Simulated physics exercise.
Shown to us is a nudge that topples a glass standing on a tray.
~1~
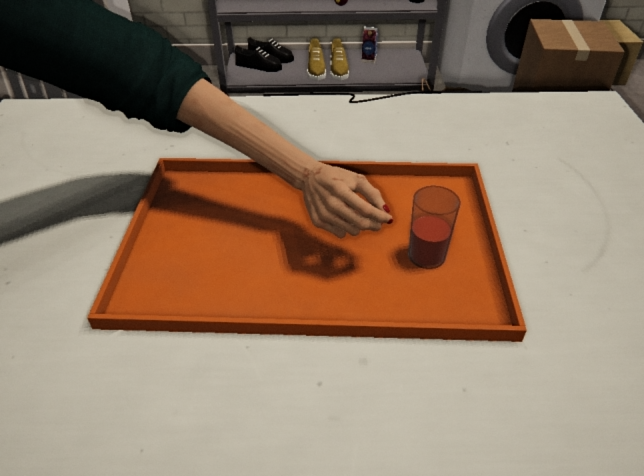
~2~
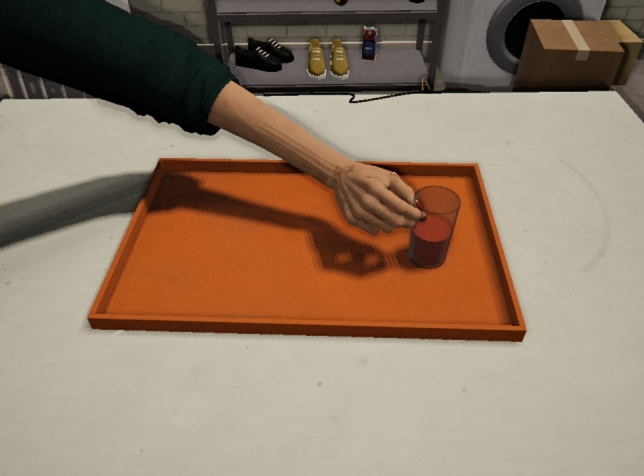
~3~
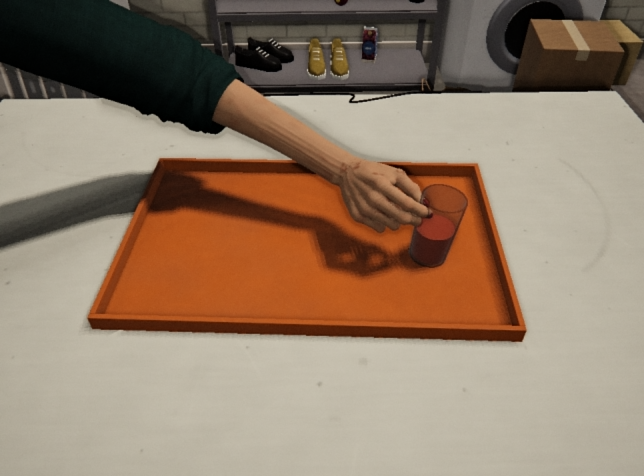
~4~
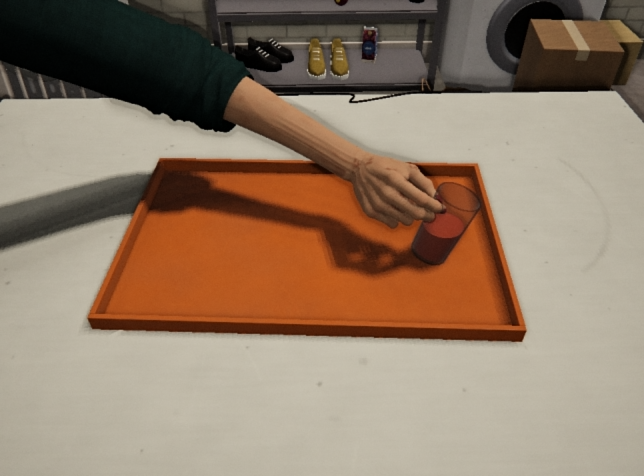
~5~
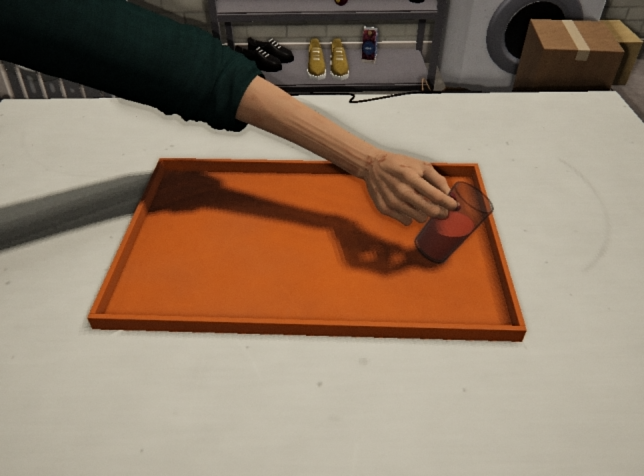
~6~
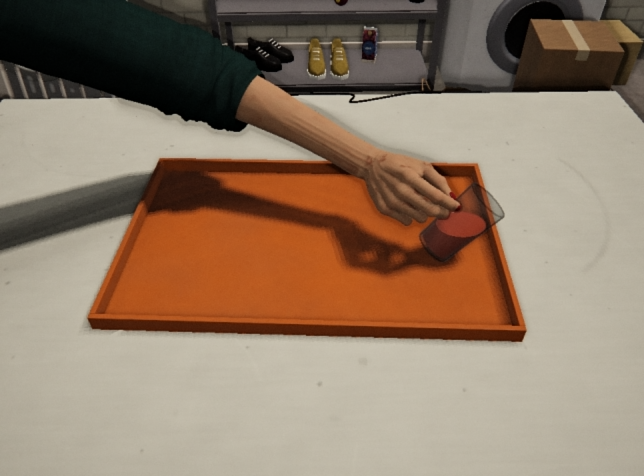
On a white table in a laundry room, a hand pushing a half-full glass of red liquid rightward, tilting it over an orange tray.
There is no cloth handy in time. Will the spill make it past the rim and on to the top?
Yes, it reaches the top.
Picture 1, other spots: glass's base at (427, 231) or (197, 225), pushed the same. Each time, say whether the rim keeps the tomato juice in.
One: It gets out on to the top. Two: It keeps within the tray.
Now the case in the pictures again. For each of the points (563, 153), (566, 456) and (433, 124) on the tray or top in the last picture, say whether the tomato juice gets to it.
The opening spot comes out out of the spill, the second out of the spill, the closing one out of the spill.
Next, the glass lies across the rim; the puddle covers about as much as a plate; the table is getting wet.
After that, the puddle covers about as much as a tray; the table is getting wet.
Finally, the puddle covers about as much as a tray; the table is getting wet.
